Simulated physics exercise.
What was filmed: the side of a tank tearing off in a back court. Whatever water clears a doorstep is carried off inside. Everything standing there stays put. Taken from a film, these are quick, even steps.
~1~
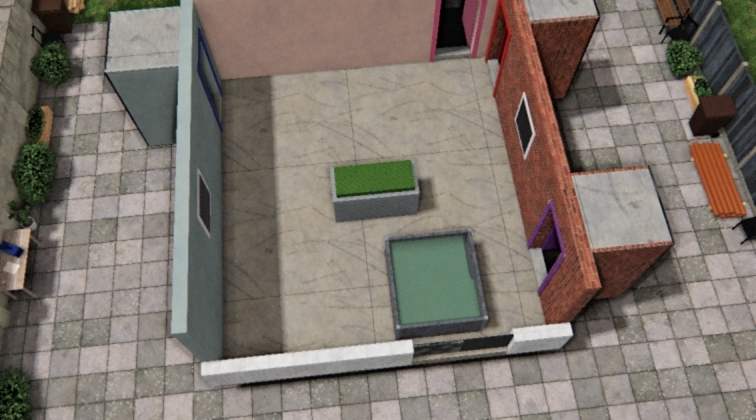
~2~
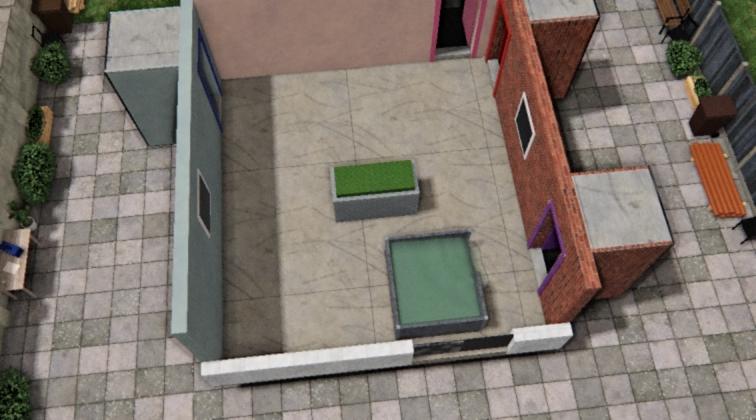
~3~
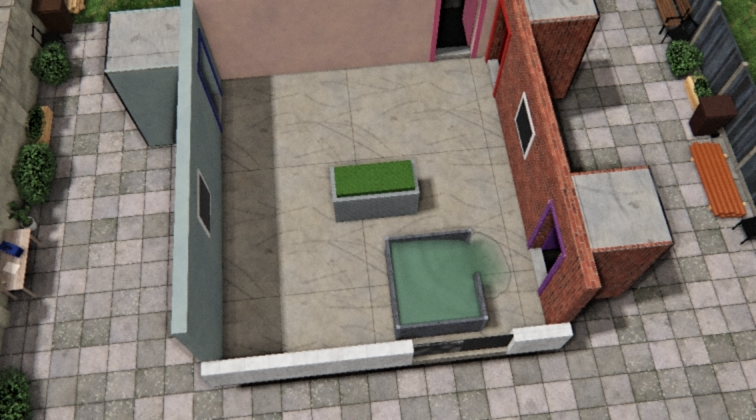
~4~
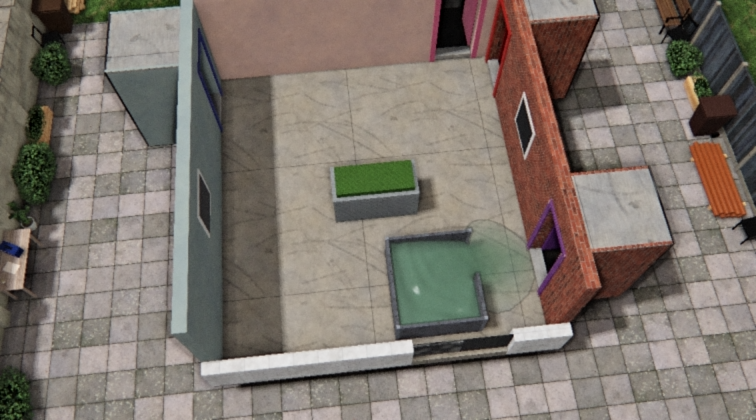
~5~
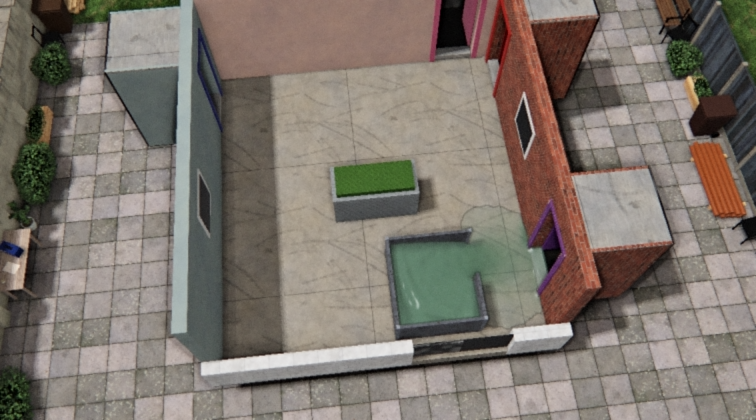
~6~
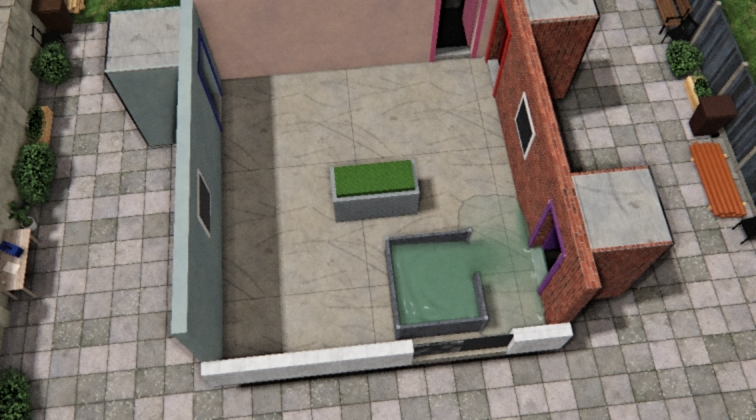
At first, greenish water sits still in an open square tank near the front of a walled court, beside a grass-topped block. Then the tank's right side opens and water pours through the gap, spreading rightward in a thin sheet across the paving to the brick wall's purple-framed opening.
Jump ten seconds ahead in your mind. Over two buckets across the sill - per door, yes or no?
Blue door no, pink door no, red door no, purple door yes.
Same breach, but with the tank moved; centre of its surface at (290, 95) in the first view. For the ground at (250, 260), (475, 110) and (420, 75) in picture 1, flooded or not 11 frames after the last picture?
As listed: Untouched, reached, reached.
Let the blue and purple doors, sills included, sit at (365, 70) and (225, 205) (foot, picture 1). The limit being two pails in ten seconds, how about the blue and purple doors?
Result - blue keeps within bounds, purple keeps within bounds.
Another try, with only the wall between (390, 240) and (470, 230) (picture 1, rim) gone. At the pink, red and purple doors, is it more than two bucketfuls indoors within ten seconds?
In that case the pink door overshoots, the red door overshoots and the purple door stays within limits.
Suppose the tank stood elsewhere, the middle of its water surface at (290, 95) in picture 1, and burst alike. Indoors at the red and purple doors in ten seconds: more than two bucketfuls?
I'd say the red door overshoots while the purple door stops short.
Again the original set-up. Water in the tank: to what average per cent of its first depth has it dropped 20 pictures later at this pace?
That comes to some 32 per cent.
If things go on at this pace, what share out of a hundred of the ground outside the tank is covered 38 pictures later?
That works out to some 50 in a hundred.
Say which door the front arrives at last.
My answer: The blue one.
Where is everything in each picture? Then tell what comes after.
In the first frame, still water in the open tank at (435, 279).
In the second frame, the front is at a hidden place, out from the gap at (469, 263).
In the third frame, the front is at (504, 286), out from the gap at (469, 263).
In the fourth frame, water pours out at (469, 264) and has run to (533, 272).
In the fifth frame, water pours out at (469, 263) and has run to (540, 305).
In the sixth frame, water pours out at (469, 263) and has run to (545, 325).
A moment on, water covers 10 % of the floor; the blue door not reached, the pink door not reached, the red door not reached, the purple door far over two buckets in.
Next, water covers 20 % of the floor; the blue door not reached, the pink door not reached, the red door wet at the sill, nothing in, the purple door far over two buckets in.
Then, water covers 35 % of the floor; the blue door not reached, the pink door under two buckets in, the red door wet at the sill, nothing in, the purple door far over two buckets in.
Later, water covers 50 % of the floor; the blue door wet at the sill, nothing in, the pink door under two buckets in, the red door wet at the sill, nothing in, the purple door far over two buckets in.
In the end, water covers 75 % of the floor; the blue door wet at the sill, nothing in, the pink door under two buckets in, the red door wet at the sill, nothing in, the purple door far over two buckets in.
